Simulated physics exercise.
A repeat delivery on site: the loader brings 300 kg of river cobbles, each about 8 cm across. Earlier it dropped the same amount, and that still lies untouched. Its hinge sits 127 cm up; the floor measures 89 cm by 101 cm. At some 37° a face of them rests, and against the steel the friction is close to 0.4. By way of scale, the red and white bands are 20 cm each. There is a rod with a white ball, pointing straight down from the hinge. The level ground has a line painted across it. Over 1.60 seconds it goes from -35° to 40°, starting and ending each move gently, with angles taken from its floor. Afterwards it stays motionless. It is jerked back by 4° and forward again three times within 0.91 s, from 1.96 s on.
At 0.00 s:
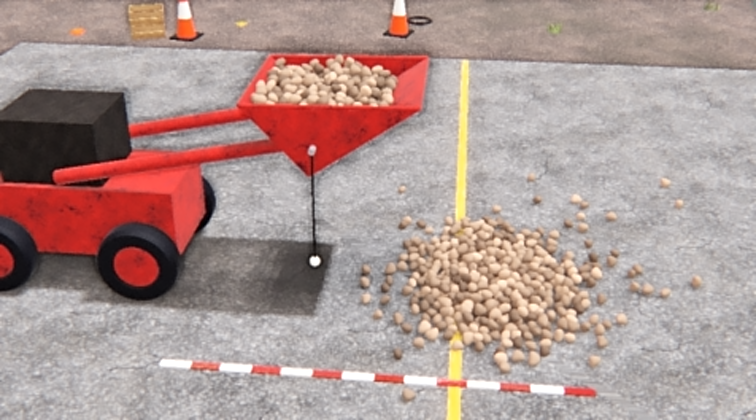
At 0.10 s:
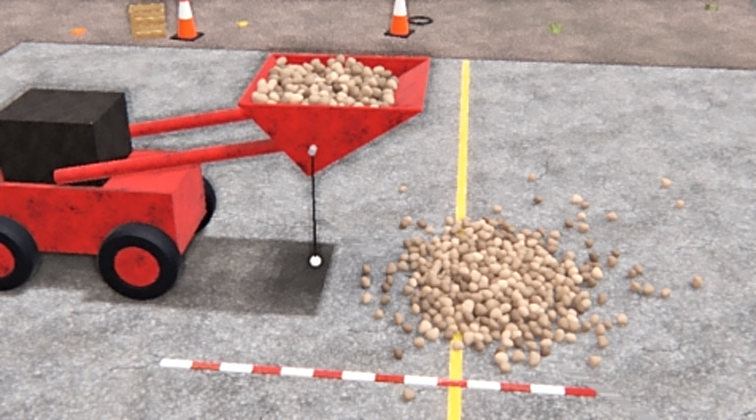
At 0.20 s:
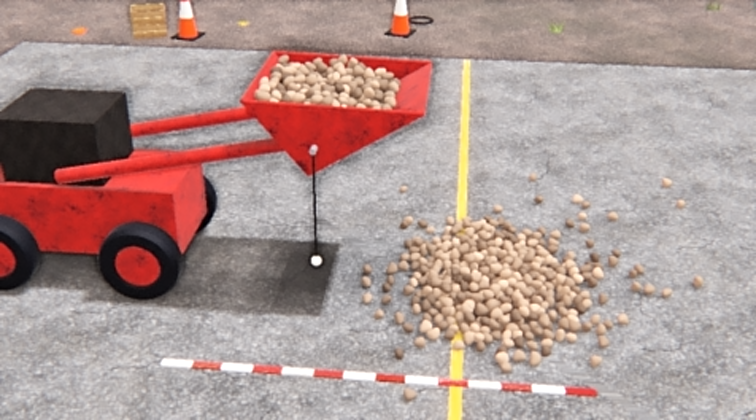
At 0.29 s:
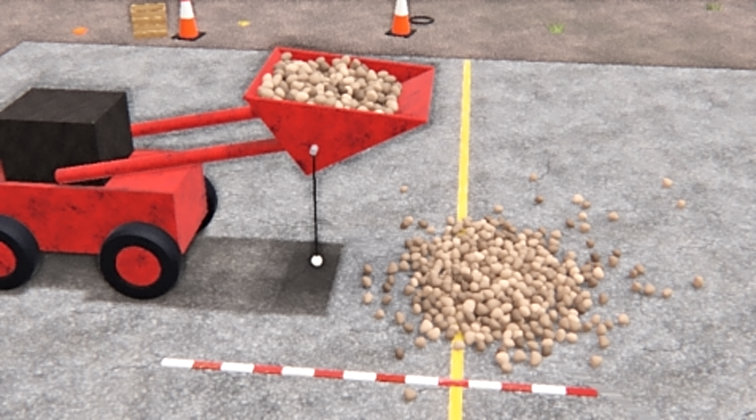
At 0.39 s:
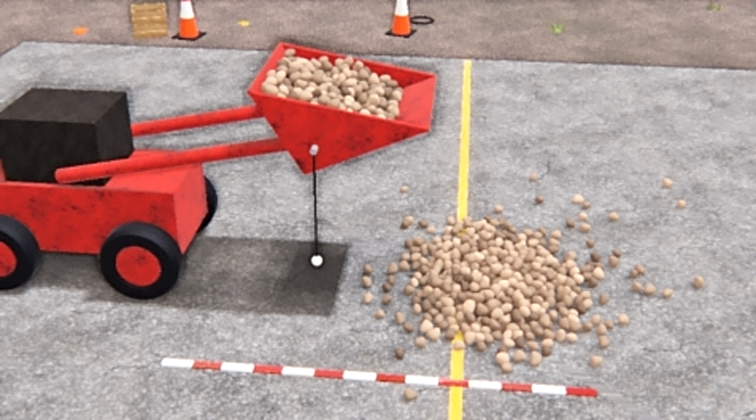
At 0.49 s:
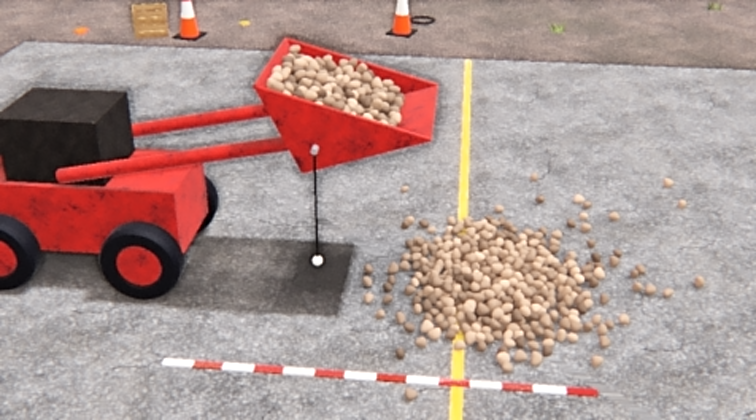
The red loader's raised bucket, full of rounded stones, tilts slowly forward beside a stone pile.
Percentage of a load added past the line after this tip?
40 per cent.
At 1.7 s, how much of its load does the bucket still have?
Estimate: 40 % remaining inside, roughly.
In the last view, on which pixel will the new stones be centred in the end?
Roughly pixel (450, 264) in the last view.
After 1.2 s the floor is at 28°; in per cent of one load, 100 in the bucket, 25 short of the line, 76 past the line; the foremost stones are at (676, 266).
After 1.7 s the floor is at 40°; in per cent of one load, 38 in the bucket, 80 short of the line, 82 past the line; the foremost stones are at (676, 266).
After 3.3 s the floor is at 40°; in per cent of one load, 0 in the bucket, 84 short of the line, 116 past the line; the foremost stones are at (676, 266).
After 5.8 s the floor is at 40°; in per cent of one load, 0 in the bucket, 84 short of the line, 116 past the line; the foremost stones are at (676, 266). Net gain past the line, 40.
